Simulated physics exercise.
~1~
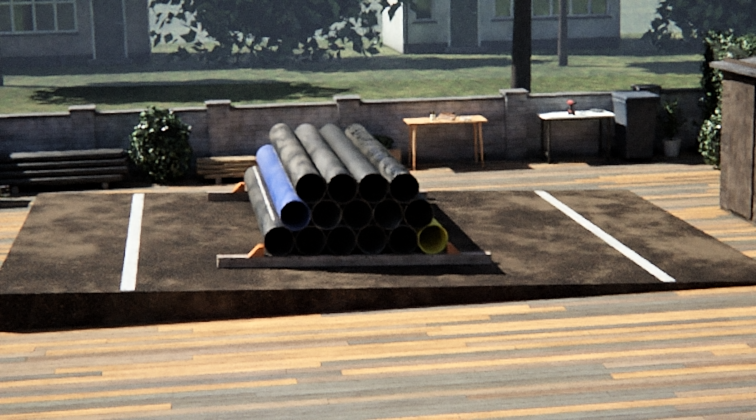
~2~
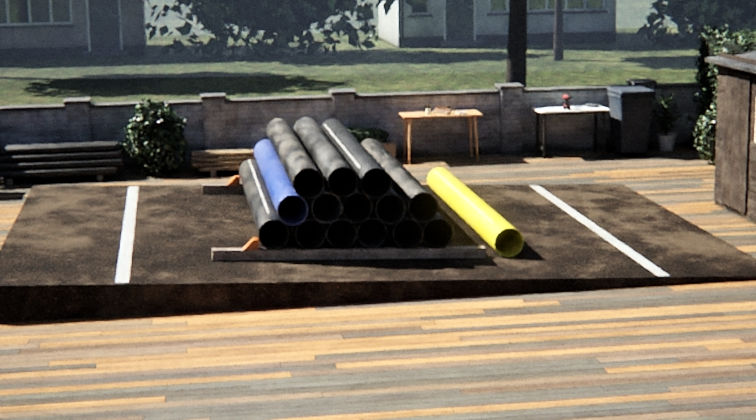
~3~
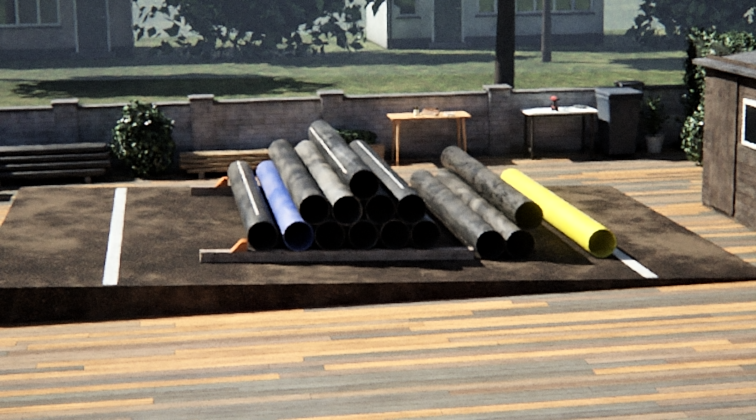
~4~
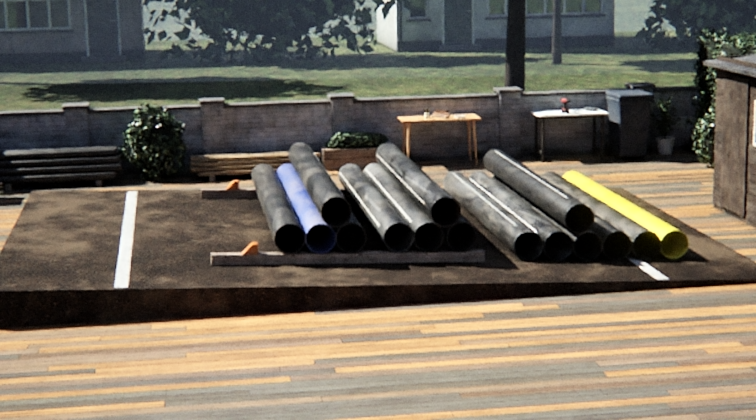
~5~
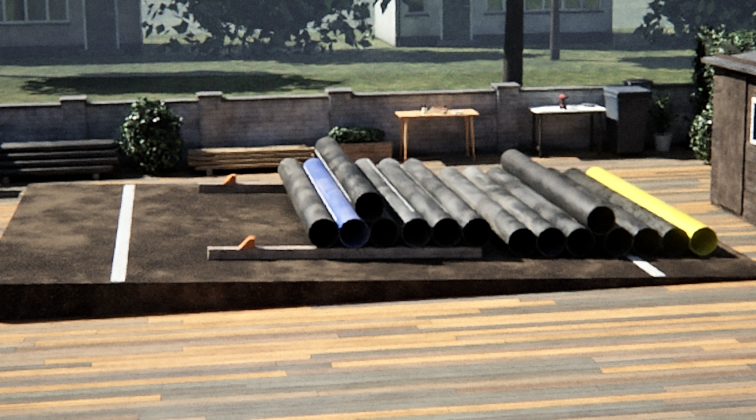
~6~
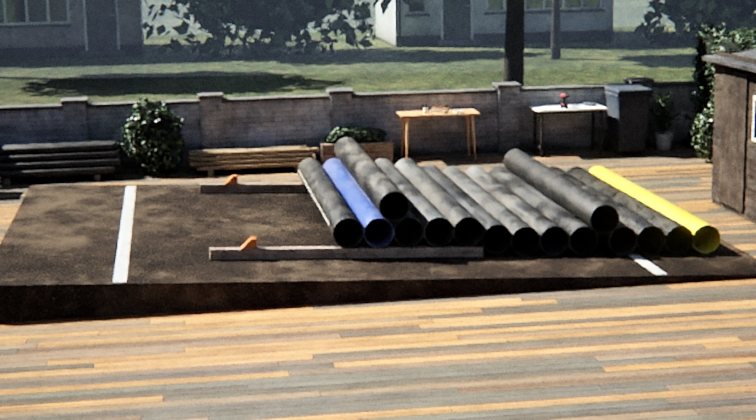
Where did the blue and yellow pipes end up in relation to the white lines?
The blue pipe stayed between the two white lines, while the yellow one rolled past the line on the right.
A stack of dark pipes with one blue and one yellow gave way on its right side, the yellow one rolling off first, and the rest spilled rightward into a low spread, with yellow beyond the right white line and blue near the left end.
